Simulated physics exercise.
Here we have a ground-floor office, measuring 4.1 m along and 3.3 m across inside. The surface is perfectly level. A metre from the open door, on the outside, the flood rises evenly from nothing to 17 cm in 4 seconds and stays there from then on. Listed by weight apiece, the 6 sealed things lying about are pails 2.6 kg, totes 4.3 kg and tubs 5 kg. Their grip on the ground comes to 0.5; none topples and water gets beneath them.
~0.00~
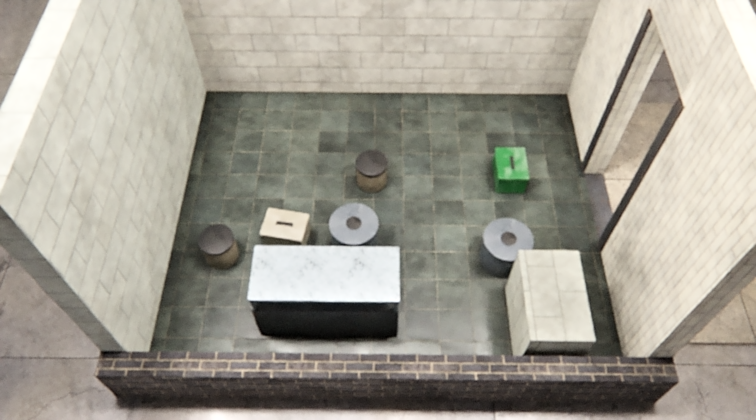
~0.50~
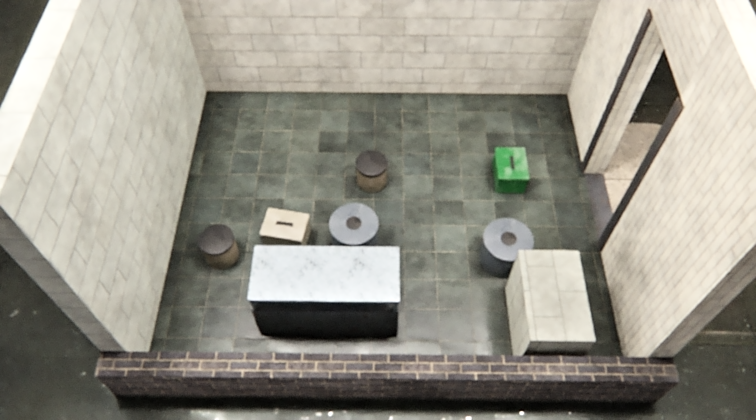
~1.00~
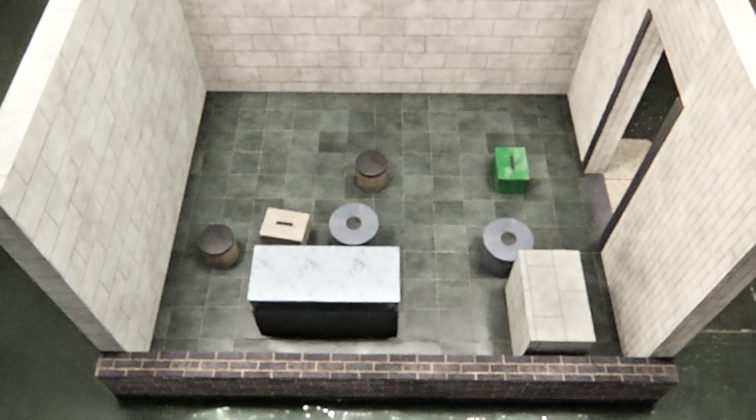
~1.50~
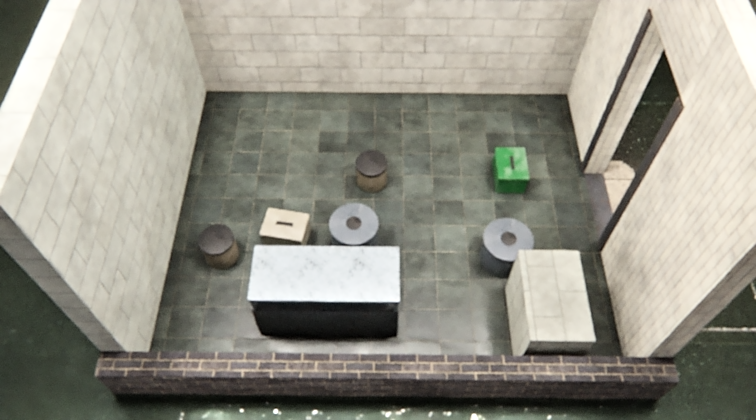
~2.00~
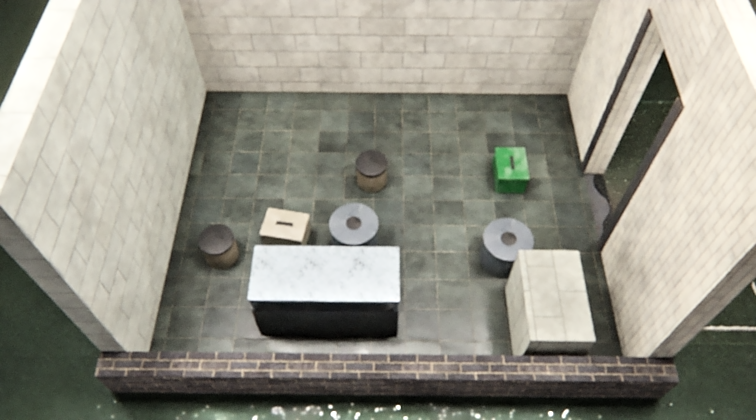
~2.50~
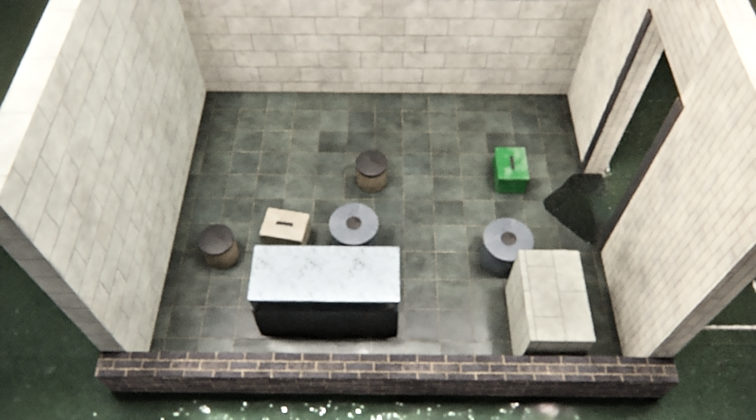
A small brick-walled room with stools, boxes and a counter stayed still while dark water spread over the ground outside, then began creeping in through the doorway on the right.
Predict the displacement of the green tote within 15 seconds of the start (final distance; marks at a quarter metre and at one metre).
Expect the green tote to show a big displacement.
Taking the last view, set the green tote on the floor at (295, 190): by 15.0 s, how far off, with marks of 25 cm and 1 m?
Result: It drifts only slightly.
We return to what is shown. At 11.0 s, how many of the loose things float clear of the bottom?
At that point I count 6.
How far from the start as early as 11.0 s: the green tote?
Roughly 300 centimetres by that point.
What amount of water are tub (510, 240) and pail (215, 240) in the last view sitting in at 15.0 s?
Some 7 cm at the first, some 7 cm at the second.
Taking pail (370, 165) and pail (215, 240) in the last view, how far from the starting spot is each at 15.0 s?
Net displacement, in order: 200 cm; 250 cm.
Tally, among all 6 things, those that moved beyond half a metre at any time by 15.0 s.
It works out to 6.
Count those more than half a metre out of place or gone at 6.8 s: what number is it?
By that point, 4.
After 3.5 s the green tote is near (502, 161), 0.1 m from its start, aground; 0 afloat.
After 6.8 s the green tote is near (324, 101), 2.1 m from its start, afloat; 3 afloat.
After 11.0 s the green tote is near (248, 103), 2.8 m from its start, afloat; 6 afloat.
After 15.0 s the green tote is near (248, 93), 2.9 m from its start, afloat; 6 afloat.
